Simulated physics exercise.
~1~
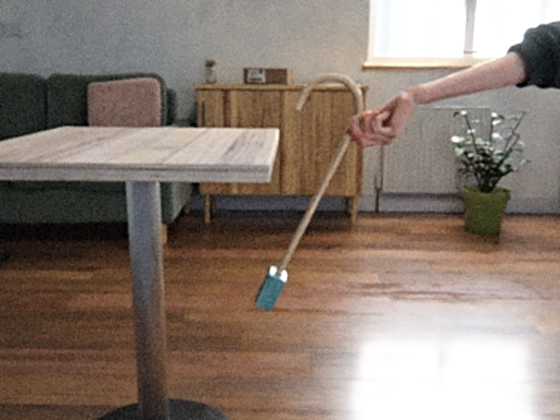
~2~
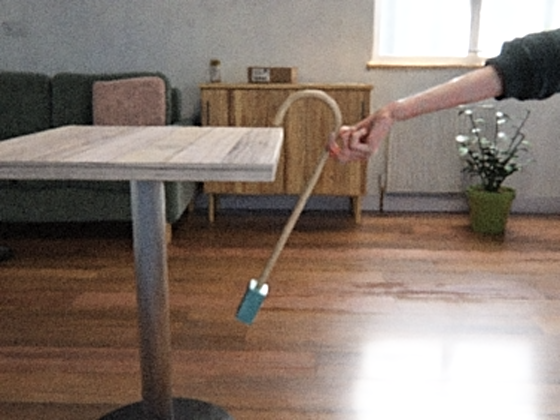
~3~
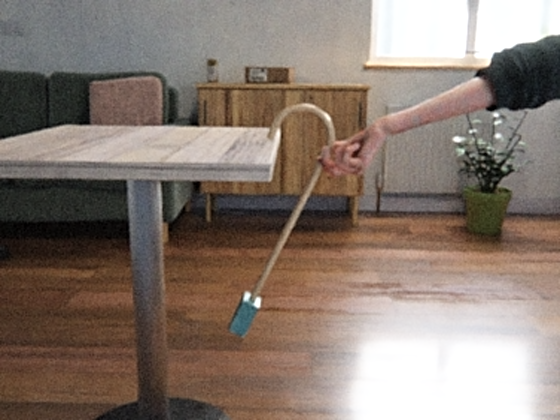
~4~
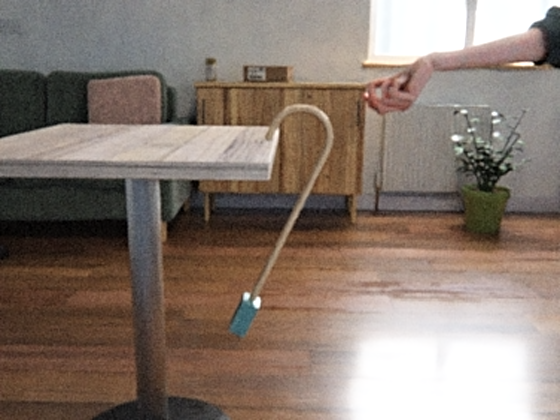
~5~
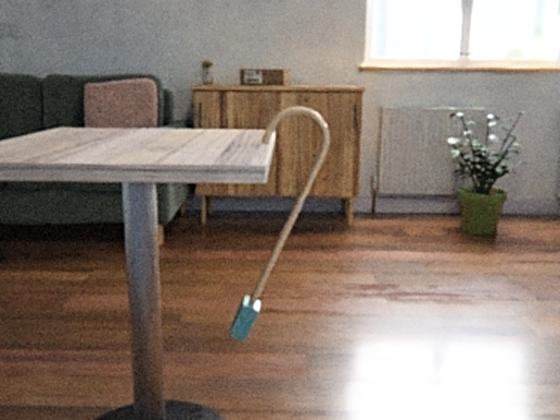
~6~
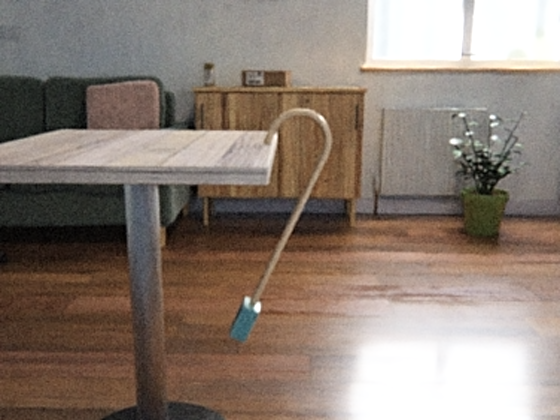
A turquoise brush at the lower end of a pale, crook-handled stick hangs from a hand reaching in from the right, seen from the side in a room with a wooden floor. A light wood table on a grey post stands at the left, with a dark sofa, a wooden cabinet and a potted plant behind. The hand carries the stick left and down, bringing its crook to the table's right edge. It settles the hook there, then lets go and withdraws to the right. The stick stays hooked on the edge, slanting beneath it with the brush lowest.
